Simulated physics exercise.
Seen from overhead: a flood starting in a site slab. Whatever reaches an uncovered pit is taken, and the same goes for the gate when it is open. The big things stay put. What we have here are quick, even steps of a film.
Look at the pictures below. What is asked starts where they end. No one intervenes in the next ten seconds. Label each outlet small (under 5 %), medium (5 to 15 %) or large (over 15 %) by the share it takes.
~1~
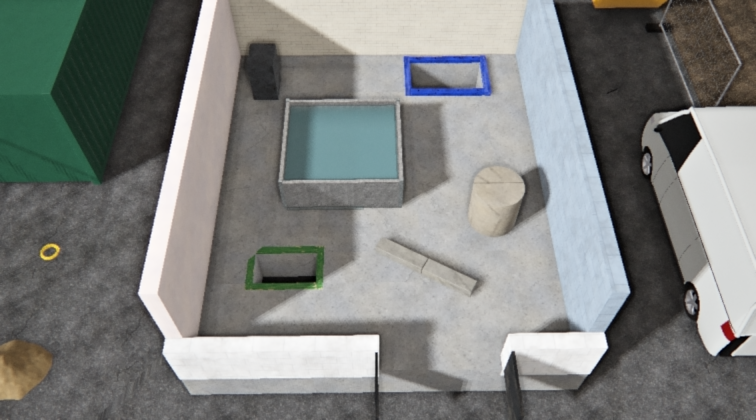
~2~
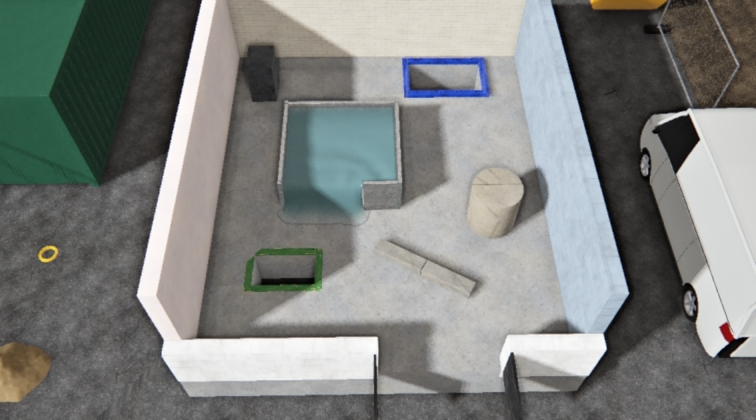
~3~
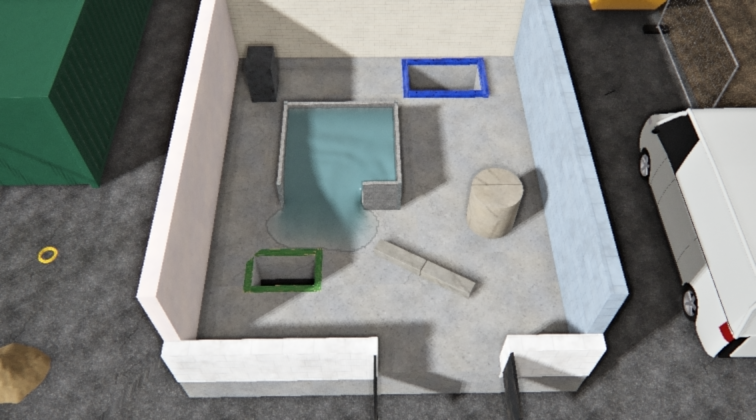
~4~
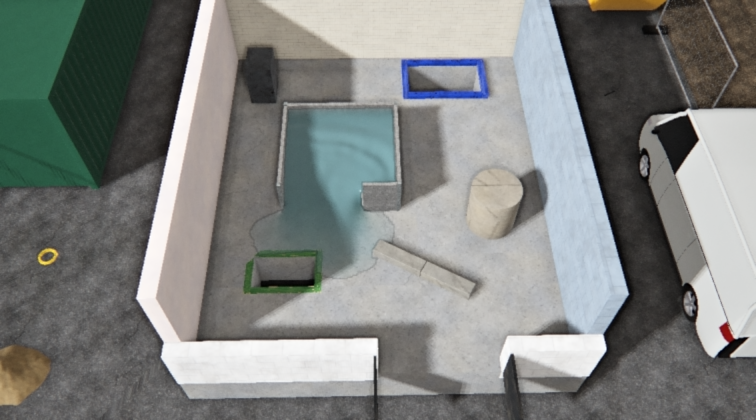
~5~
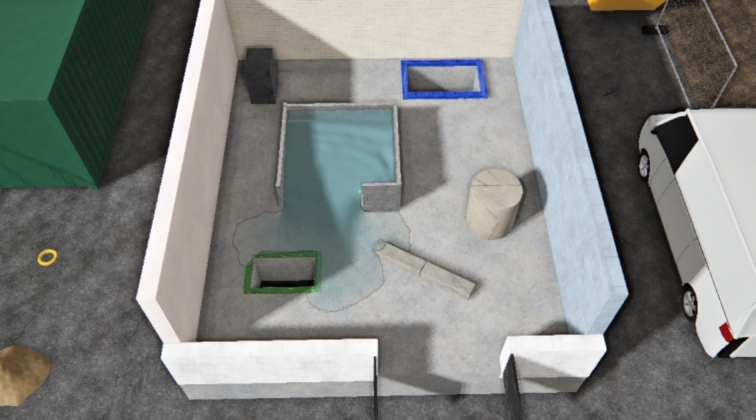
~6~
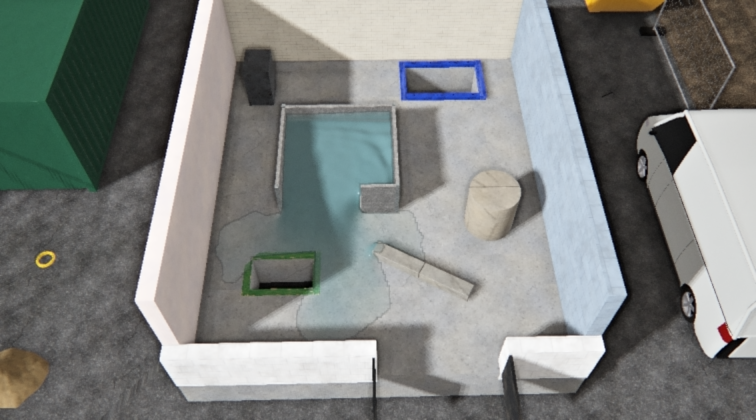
Labels: Gate: Large, blue pit: Small, green pit: Large.
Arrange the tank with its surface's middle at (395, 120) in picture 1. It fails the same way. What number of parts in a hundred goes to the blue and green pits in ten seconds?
The blue pit gets 0 per cent and the green pit 30 per cent.
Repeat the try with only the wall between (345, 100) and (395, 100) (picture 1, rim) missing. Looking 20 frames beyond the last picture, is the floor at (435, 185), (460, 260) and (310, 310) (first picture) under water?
Note, points one to three: Unreached / unreached / unreached.
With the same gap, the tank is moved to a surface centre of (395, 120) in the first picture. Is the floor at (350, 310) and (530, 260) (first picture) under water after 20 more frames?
Reading them in sequence: Drenched, followed by drenched.
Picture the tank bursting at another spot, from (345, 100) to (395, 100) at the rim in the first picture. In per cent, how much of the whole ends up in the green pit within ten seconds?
Roughly 6 per cent goes to the green pit.
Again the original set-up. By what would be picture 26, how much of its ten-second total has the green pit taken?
I'd put it at about 60 per cent.
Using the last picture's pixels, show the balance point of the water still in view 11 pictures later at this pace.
That puts it at around (330, 214).
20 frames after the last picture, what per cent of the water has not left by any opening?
56 percent or thereabouts.
A moment on, water covers 20 % of the floor; the gate 0 %, the blue pit 0 %, the green pit 14 %.
Next, water covers 25 % of the floor; the gate 3 %, the blue pit 0 %, the green pit 25 %.
Then, water covers 30 % of the floor; the gate 9 %, the blue pit 0 %, the green pit 35 %.
Later, water covers 40 % of the floor; the gate 14 %, the blue pit 0 %, the green pit 48 %.
In the end, water covers 50 % of the floor; the gate 17 %, the blue pit 0 %, the green pit 57 %.
